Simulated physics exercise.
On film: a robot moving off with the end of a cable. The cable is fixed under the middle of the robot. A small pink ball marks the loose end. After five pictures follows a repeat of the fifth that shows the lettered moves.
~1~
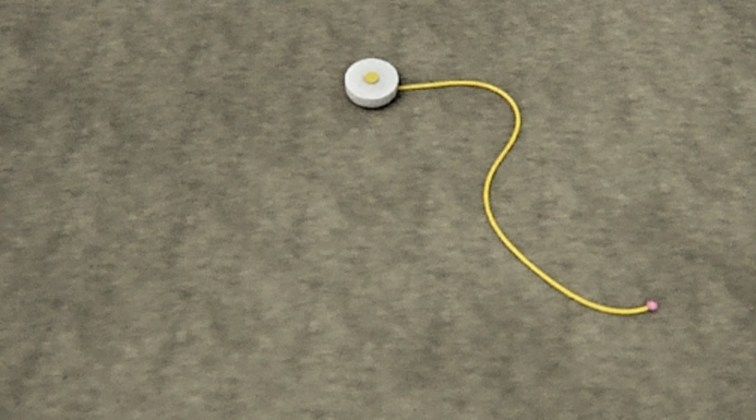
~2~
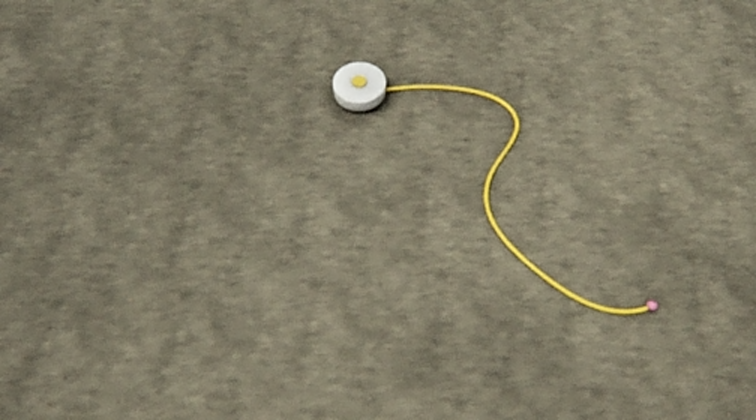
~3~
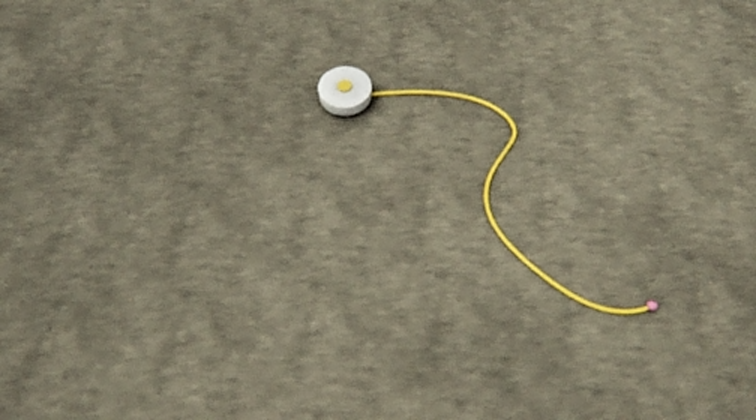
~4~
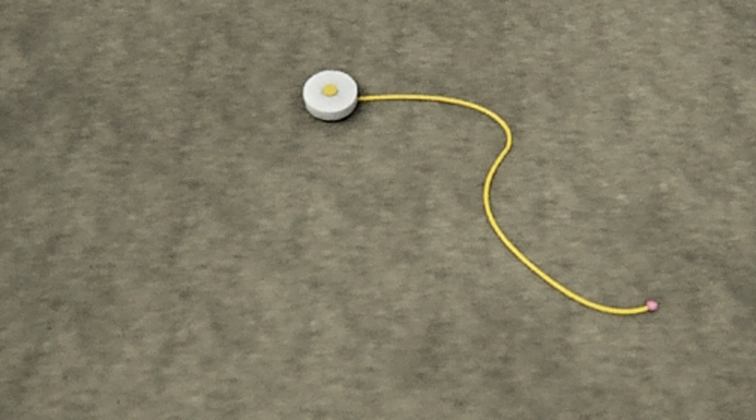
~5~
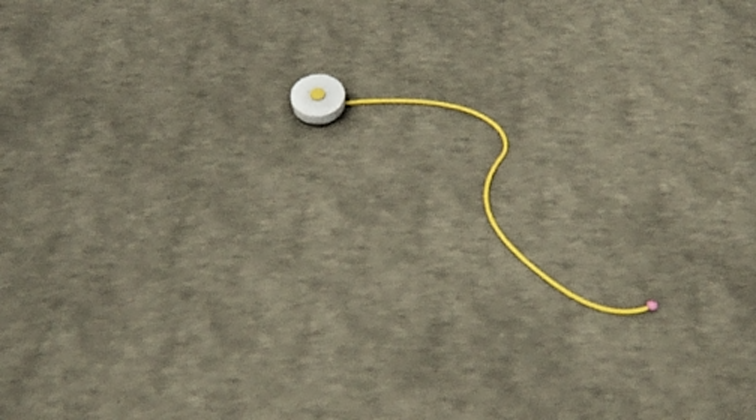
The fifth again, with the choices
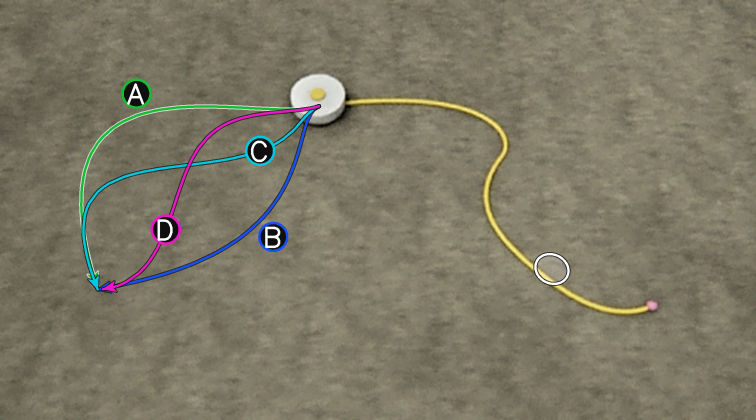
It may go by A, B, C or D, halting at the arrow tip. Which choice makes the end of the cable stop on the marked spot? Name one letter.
Route A.
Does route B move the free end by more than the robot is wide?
On that route, no.
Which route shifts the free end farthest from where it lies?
Route A.
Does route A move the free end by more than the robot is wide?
On that route, yes.
On the copy, A from (319, 106) via (124, 121) to (96, 285); B from (319, 106) via (259, 222) to (98, 290); C from (319, 106) via (164, 168) to (98, 290); D from (319, 106) via (190, 164) to (103, 289); the ring at (552, 269).
On A. First, robot (175, 102), middle of the cable (397, 178), free end (622, 304).
Then, robot (78, 186), middle of the cable (327, 170), free end (555, 267).
Finally, robot (94, 285), middle of the cable (325, 175), free end (554, 267); the free end is on the ring.
By contrast, B leaves the free end at (630, 307); C leaves the free end at (584, 287); D leaves the free end at (620, 303).
